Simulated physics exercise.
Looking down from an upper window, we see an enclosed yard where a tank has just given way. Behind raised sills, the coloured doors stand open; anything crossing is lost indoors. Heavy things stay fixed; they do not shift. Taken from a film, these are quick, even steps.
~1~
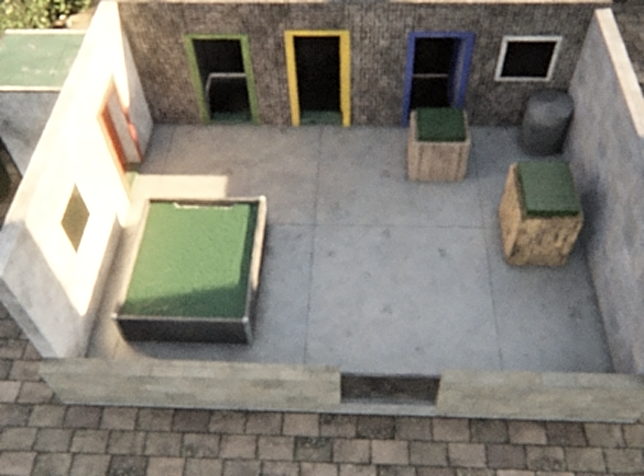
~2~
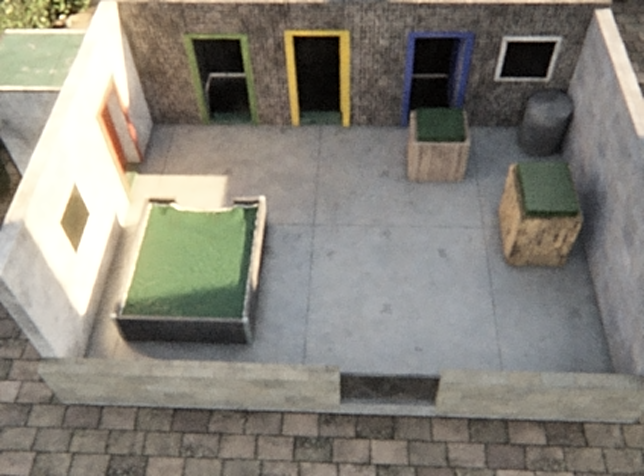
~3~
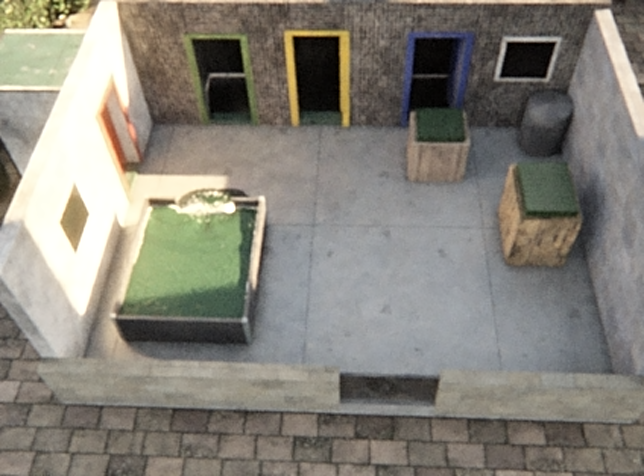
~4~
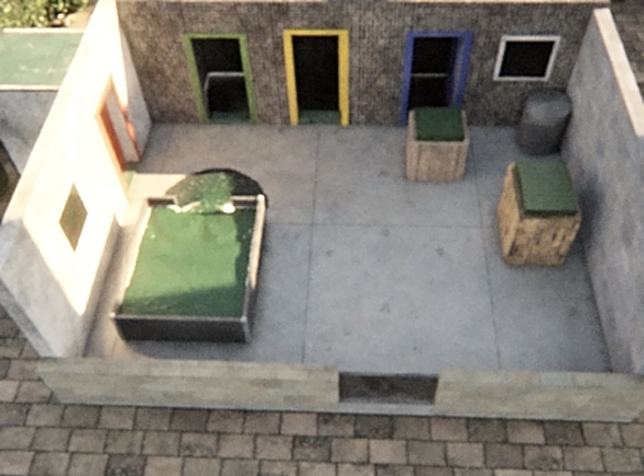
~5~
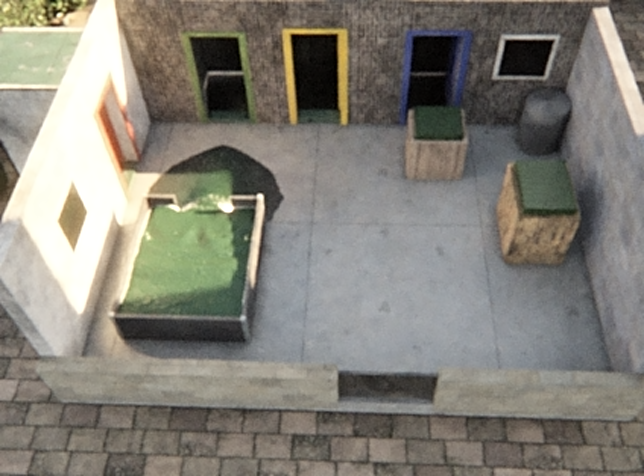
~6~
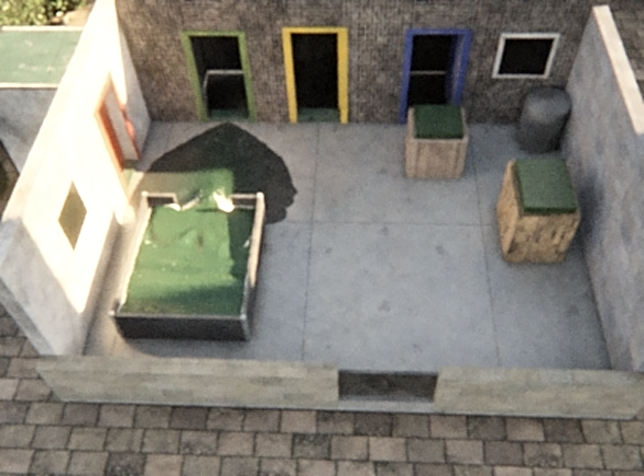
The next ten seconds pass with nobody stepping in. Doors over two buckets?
My prediction: The yellow door never tops two buckets; the red door tops two buckets; the blue door never tops two buckets; the green door tops two buckets.
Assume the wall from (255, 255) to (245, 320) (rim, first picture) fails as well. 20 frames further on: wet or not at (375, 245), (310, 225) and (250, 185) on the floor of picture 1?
Taking the spots in turn: Swamped, untouched and untouched.
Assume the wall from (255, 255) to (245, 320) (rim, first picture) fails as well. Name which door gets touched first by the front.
I'd name the one in blue.
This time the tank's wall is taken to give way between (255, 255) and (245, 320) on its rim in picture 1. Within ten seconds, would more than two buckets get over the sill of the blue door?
Honestly, the blue door comes in lower.
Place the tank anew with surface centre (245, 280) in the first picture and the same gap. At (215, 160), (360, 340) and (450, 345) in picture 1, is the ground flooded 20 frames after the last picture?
First spot swamped, second bare, third bare.
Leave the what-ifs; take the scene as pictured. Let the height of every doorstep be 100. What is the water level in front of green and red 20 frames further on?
Estimate, in order: 220 and 200 percent.
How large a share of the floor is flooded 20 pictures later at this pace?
About 30 per cent.
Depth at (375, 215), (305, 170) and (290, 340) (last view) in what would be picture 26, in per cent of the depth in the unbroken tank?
Estimated readings in sequence: 0, 2, 0 percent.
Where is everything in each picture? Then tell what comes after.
The first frame shows the open tank at (194, 257) is whole and still.
In the second frame, the front is at a hidden place, out from the gap on the open tank's far side.
In the third frame, the front is at (234, 192), out from the gap on the open tank's far side.
In the fourth frame, water pours out on the open tank's far side and has run to (230, 172).
In the fifth frame, the front is at (224, 149), out from the gap on the open tank's far side.
In the sixth frame, water pours out on the open tank's far side and has run to (231, 127).
A moment on, water covers 20 % of the floor; the yellow door not reached, the red door wet at the sill, nothing in, the blue door not reached, the green door over two buckets in.
Next, water covers 25 % of the floor; the yellow door wet at the sill, nothing in, the red door under two buckets in, the blue door not reached, the green door far over two buckets in.
Then, water covers 30 % of the floor; the yellow door wet at the sill, nothing in, the red door over two buckets in, the blue door wet at the sill, nothing in, the green door far over two buckets in.
Later, water covers 55 % of the floor; the yellow door wet at the sill, nothing in, the red door over two buckets in, the blue door wet at the sill, nothing in, the green door far over two buckets in.
In the end, water covers 95 % of the floor; the yellow door wet at the sill, nothing in, the red door far over two buckets in, the blue door wet at the sill, nothing in, the green door far over two buckets in.
